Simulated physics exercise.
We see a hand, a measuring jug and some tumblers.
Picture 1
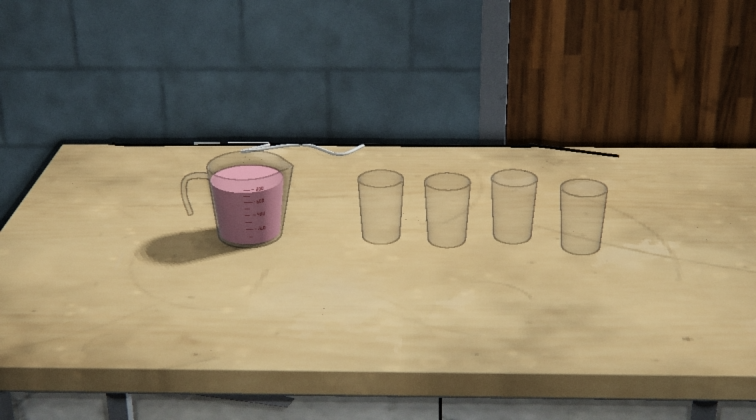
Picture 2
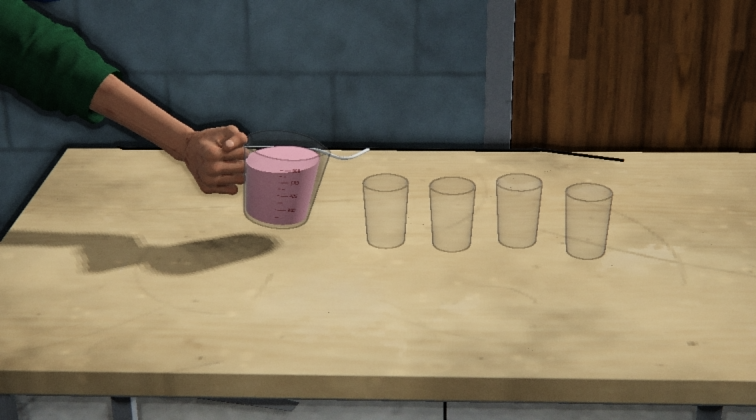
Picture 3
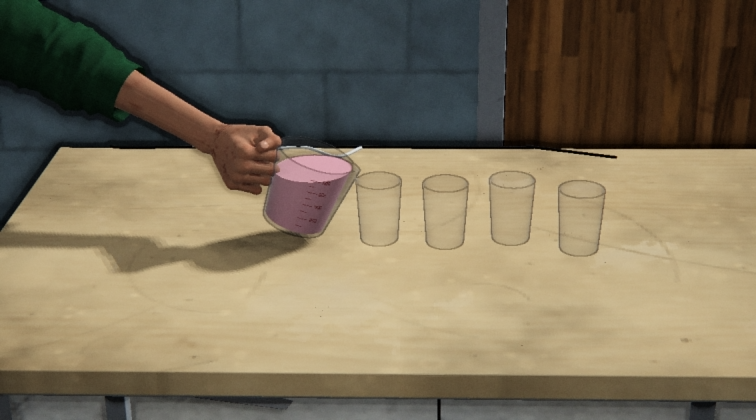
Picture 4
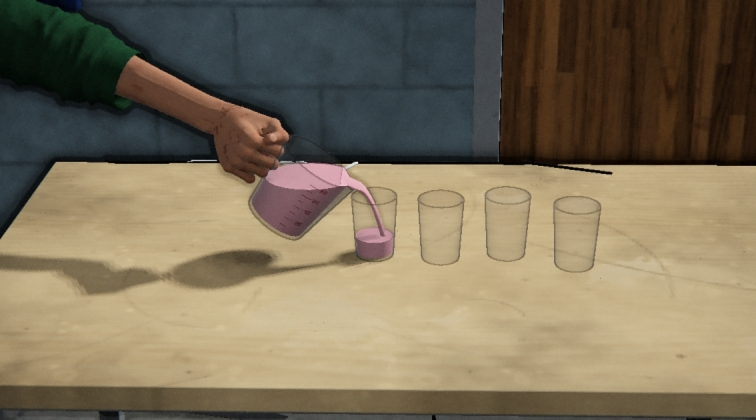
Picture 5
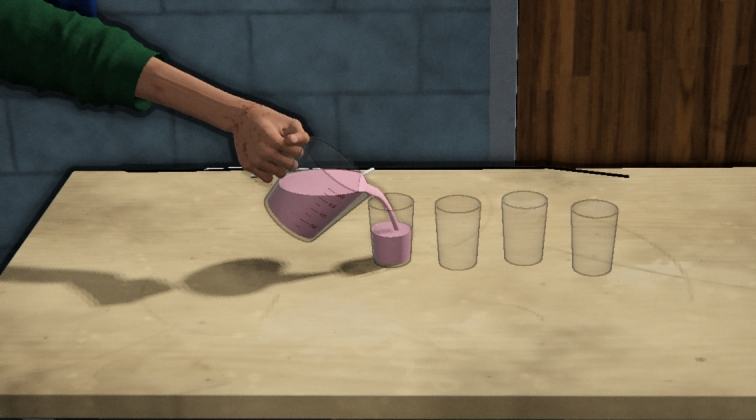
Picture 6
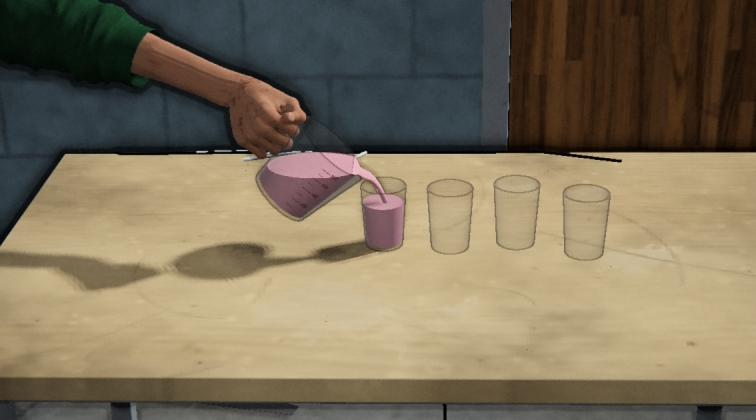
A hand in a green sleeve lifted a clear measuring jug of pink liquid from a wooden table, moved it right and tilted it, pouring into the leftmost of four tumblers as the level inside rose.
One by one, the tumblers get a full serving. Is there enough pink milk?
What the measuring jug holds falls short.
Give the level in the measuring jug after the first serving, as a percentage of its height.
Some 55 per cent.
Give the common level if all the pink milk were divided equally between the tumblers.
About 70 per cent.
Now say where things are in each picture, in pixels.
The first frame shows all stand on the top; measuring jug (248, 198) about three quarters full; four tumblers, the last at (583, 215).
The second frame shows the hand lifts the measuring jug; measuring jug about three quarters full, surface at (282, 160); the first is empty.
In the third frame, the measuring jug is brought over; measuring jug (306, 187) about three quarters full; four tumblers, the last at (581, 217).
In the fourth frame, a stream runs into the first tumbler; measuring jug (298, 189) tipped 35° with nearly all of its load; the first is about a quarter full.
In the fifth frame, a stream runs into the first tumbler; measuring jug (315, 191) tipped 40° with about three quarters of its load; four tumblers, the last at (594, 236).
In the sixth frame, a stream runs into the first tumbler; measuring jug (307, 170) tipped 45° with about three quarters of its load; the first is about two thirds full.
Soon after, the first is about three quarters full.
Later, the first is done and the measuring jug has about two thirds of its load.
In the end, the measuring jug is empty with three filled and the next at a little of a serving.
